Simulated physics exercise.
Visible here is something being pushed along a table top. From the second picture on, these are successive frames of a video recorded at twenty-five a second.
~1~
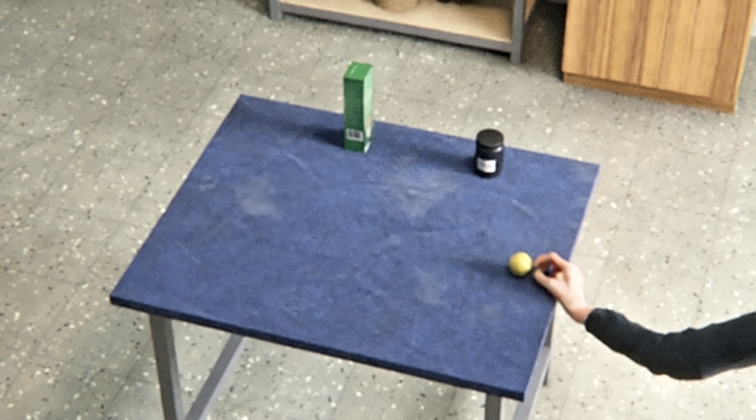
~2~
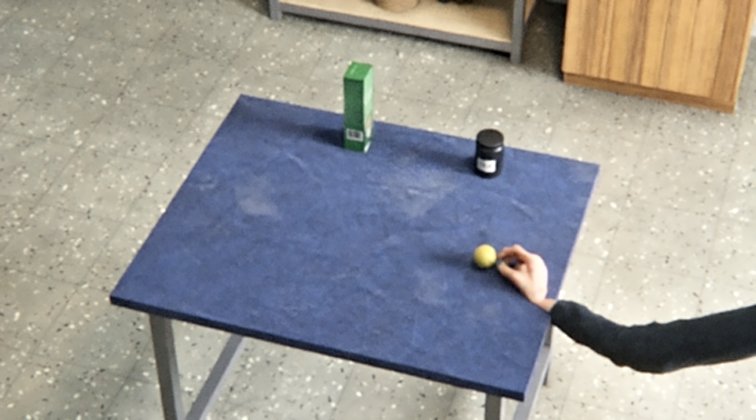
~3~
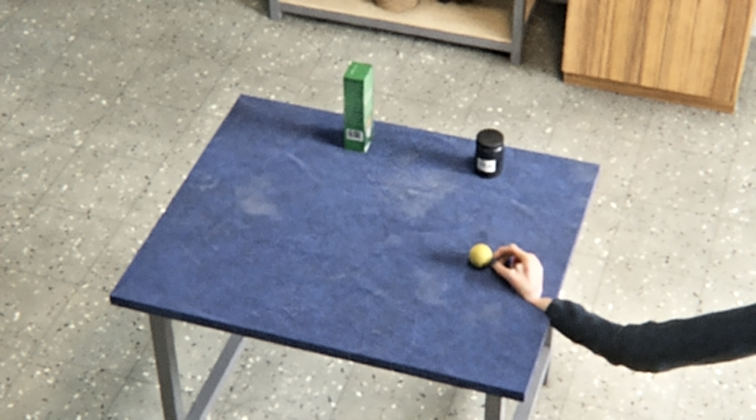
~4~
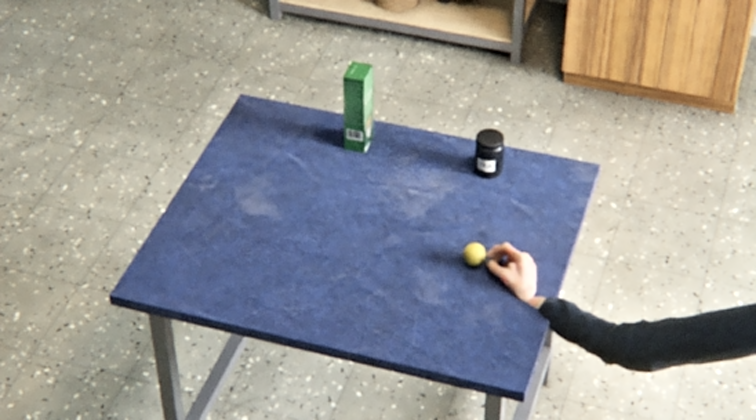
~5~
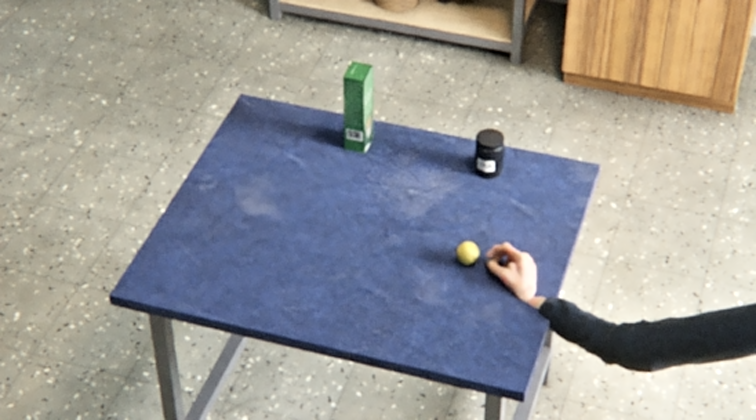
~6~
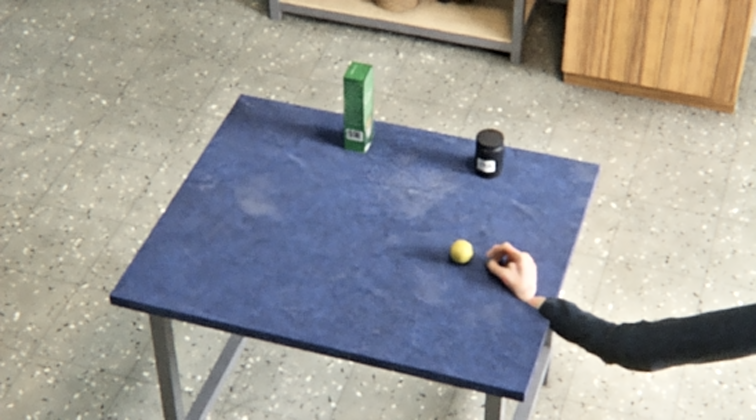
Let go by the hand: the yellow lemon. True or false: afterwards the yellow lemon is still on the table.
True.
Then, 0.20 s later than the last frame, yellow lemon moved well along near (432, 245).
Then, 0.50 s later than the last frame, yellow lemon moved well along near (401, 239).
When it is over, moved from the start, yellow lemon. End places, in pixels of the last picture, yellow lemon near (381, 235).
